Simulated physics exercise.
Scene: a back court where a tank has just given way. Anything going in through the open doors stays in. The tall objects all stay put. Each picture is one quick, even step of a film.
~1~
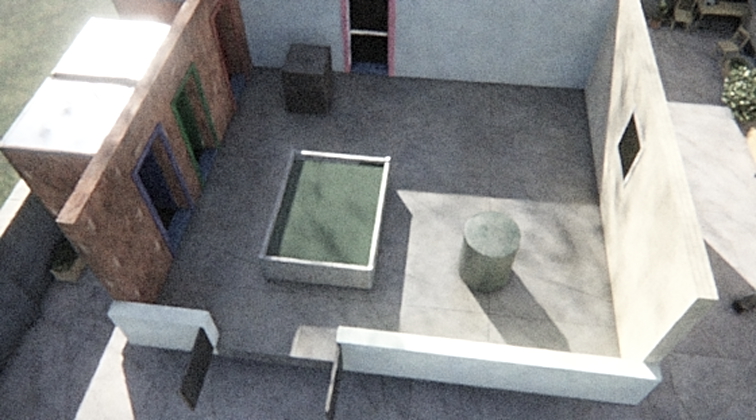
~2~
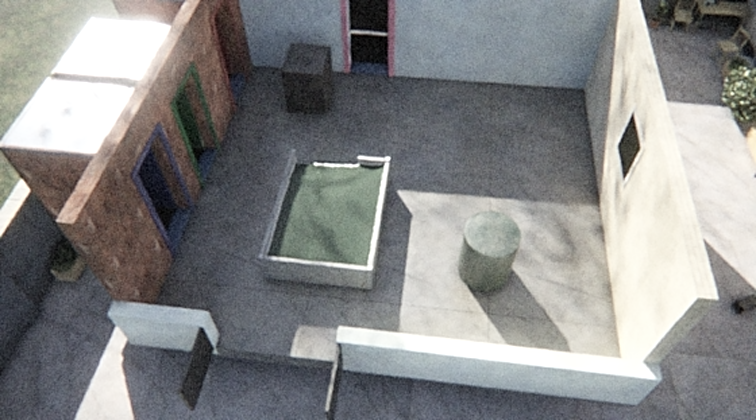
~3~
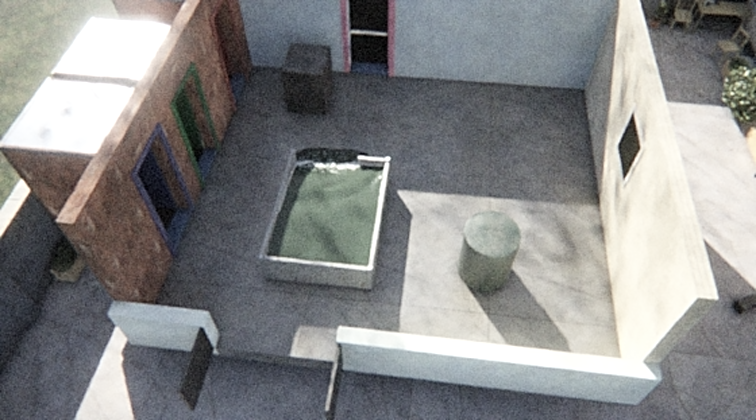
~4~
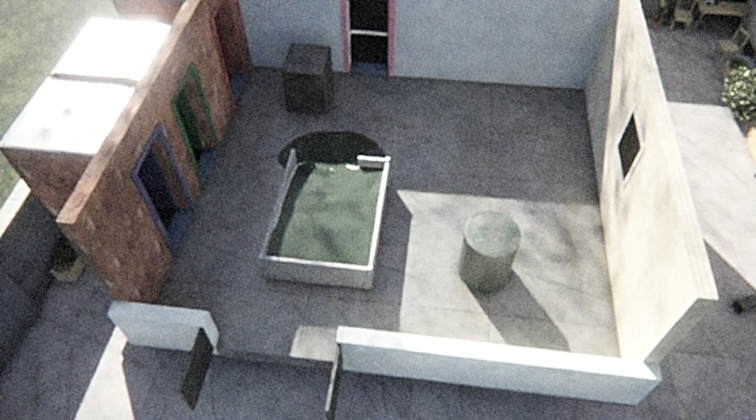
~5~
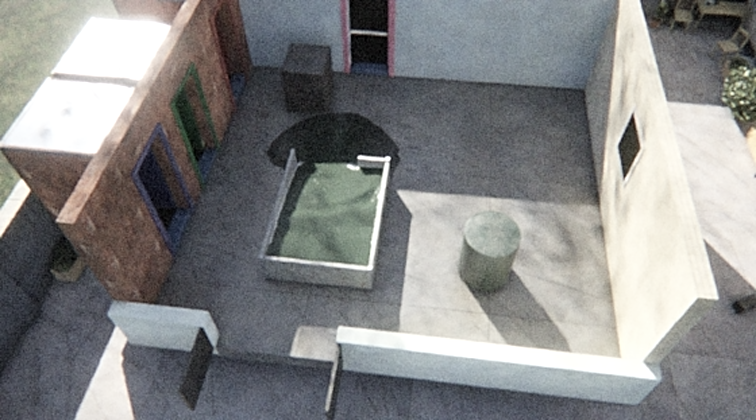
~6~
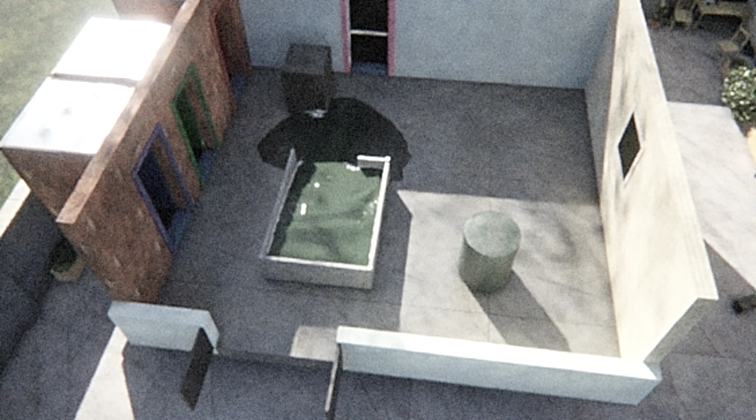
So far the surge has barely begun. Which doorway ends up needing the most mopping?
The pink doorway.
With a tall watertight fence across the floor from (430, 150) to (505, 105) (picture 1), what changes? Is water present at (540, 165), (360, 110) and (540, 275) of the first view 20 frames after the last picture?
First spot unreached, second soaked, third unreached.
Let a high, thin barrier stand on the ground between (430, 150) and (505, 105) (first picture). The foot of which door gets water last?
That would be the door marked blue.
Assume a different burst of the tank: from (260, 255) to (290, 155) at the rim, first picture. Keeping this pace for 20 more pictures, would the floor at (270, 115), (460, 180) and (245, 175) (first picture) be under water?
In the order given: Waterlogged, bare, waterlogged.
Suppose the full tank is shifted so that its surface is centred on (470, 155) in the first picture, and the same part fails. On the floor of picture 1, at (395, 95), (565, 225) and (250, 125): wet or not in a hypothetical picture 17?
In the order given: Wetted, not reached and not reached.
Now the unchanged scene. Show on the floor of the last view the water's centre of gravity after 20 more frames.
I'd say around (330, 153).
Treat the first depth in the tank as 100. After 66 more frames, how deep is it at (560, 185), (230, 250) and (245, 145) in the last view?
Going place by place: 8 %, 6 % and 12 %.
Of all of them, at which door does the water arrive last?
The blue one.
A moment on, water covers 15 % of the floor; pink door a trickle in, green door not reached, red door not reached, blue door not reached.
Next, water covers 25 % of the floor; pink door some in, green door not reached, red door wet at the sill, nothing in, blue door not reached.
Then, water covers 35 % of the floor; pink door a lot in, green door wet at the sill, nothing in, red door wet at the sill, nothing in, blue door not reached.
Later, water covers 60 % of the floor; pink door a lot in, green door wet at the sill, nothing in, red door wet at the sill, nothing in, blue door wet at the sill, nothing in.
In the end, water covers 85 % of the floor; pink door a lot in, green door wet at the sill, nothing in, red door wet at the sill, nothing in, blue door wet at the sill, nothing in; the pink door has let in the most.
